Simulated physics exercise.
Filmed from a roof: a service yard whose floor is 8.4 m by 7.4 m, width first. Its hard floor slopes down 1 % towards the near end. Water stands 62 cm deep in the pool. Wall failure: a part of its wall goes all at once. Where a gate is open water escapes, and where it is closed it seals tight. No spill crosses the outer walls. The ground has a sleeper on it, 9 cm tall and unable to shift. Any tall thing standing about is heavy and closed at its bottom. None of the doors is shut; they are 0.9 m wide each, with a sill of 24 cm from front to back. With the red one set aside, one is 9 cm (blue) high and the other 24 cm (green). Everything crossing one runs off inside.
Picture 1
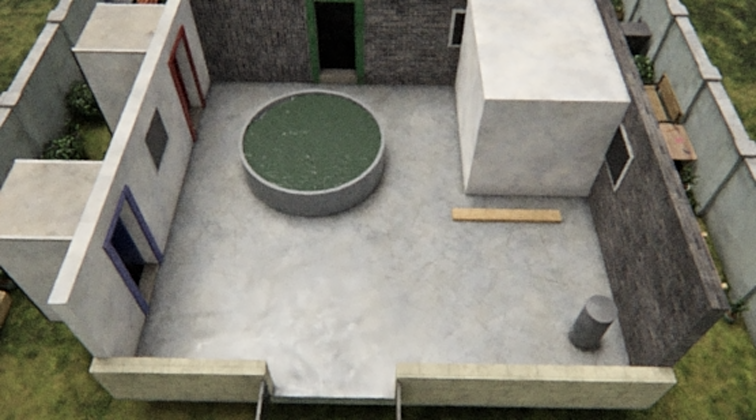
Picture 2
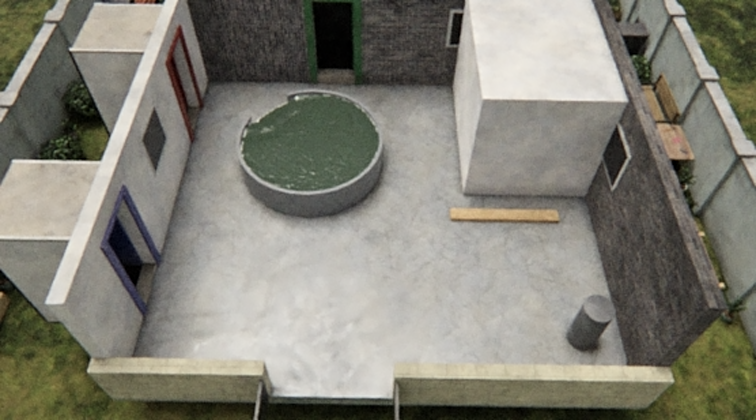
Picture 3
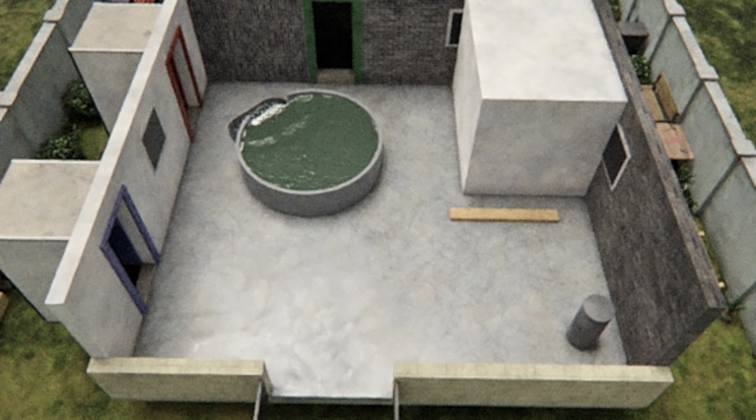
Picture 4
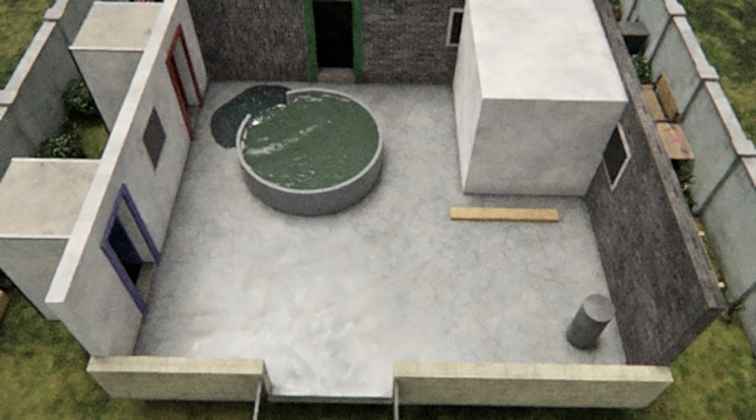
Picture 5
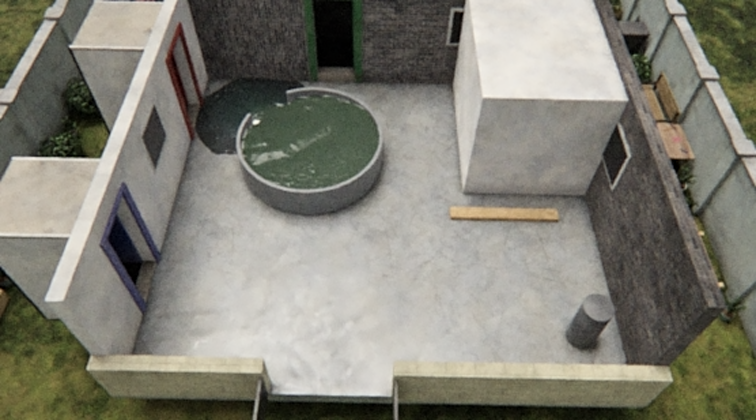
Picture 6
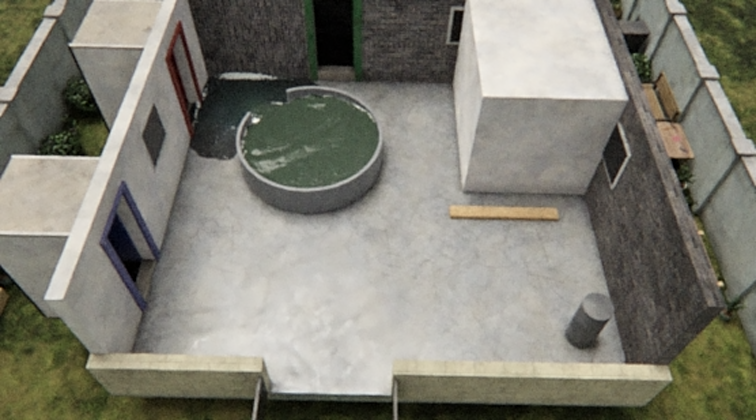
Green water pouring from a gap in the far side of a round pool and spreading across the yard to the red door.
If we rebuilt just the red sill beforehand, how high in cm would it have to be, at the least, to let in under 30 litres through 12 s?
I would say 30 cm at minimum.
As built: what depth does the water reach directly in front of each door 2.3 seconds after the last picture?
Blue 0, green 6, red 29 cm.
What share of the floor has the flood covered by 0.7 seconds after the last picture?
Some 10 in a hundred.
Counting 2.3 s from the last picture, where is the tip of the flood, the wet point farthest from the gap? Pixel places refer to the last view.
(419, 82).
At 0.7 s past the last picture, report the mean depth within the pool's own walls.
Some 50 cm.
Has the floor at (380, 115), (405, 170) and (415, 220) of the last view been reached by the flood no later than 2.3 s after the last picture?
Awash, untouched, untouched.
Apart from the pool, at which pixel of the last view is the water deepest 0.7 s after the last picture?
Around (209, 77).
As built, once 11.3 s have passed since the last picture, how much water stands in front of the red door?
Depth: Near 12.0 cm.
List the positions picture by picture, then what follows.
In the first picture, still water, 62 cm deep, in the pool at (313, 141); the red door at (188, 88) is dry.
In the second picture, the gap is on the far side, the front 0.3 m out at a hidden place; the back of the pool holds 62 cm.
In the third picture, the gap is on the far side, the front 0.7 m out at (265, 103); the back of the pool holds 62 cm.
In the fourth picture, water pours out on the far side and has run 1.3 m, to (249, 91); about 6 cm deep outside, 62 cm at the back.
In the fifth picture, the front is at (239, 79), 1.8 m from the gap on the far side; 3.5 m2 of floor is wet, 62 cm left at the back.
In the sixth picture, the gap is on the far side, the front 2.2 m out at (208, 79); the back of the pool holds 62 cm; water is at the red door at (186, 84).
Then, 0.7 s after the last picture water covers 10 % of the floor, deepest (47 cm) near (209, 77); 16 cm at the red door, 42 litres in over its 7 cm sill.
Then, 2.3 s after the last picture water covers 20 % of the floor, deepest (38 cm) near (213, 88); 29 cm at the red door, 297 litres in over its 7 cm sill.
Then, 11.3 s after the last picture water covers 85 % of the floor, deepest (12 cm) near (198, 114); 12 cm at the red door, 835 litres in over its 7 cm sill.
At the red door as built, the water peaked near 30 cm, 1.7 s after the last picture.
With a sill of 25.5 cm, 78 litres would have come in within the 12 s; with 34 cm, 12 litres. So under 30 litres takes about 30 cm.
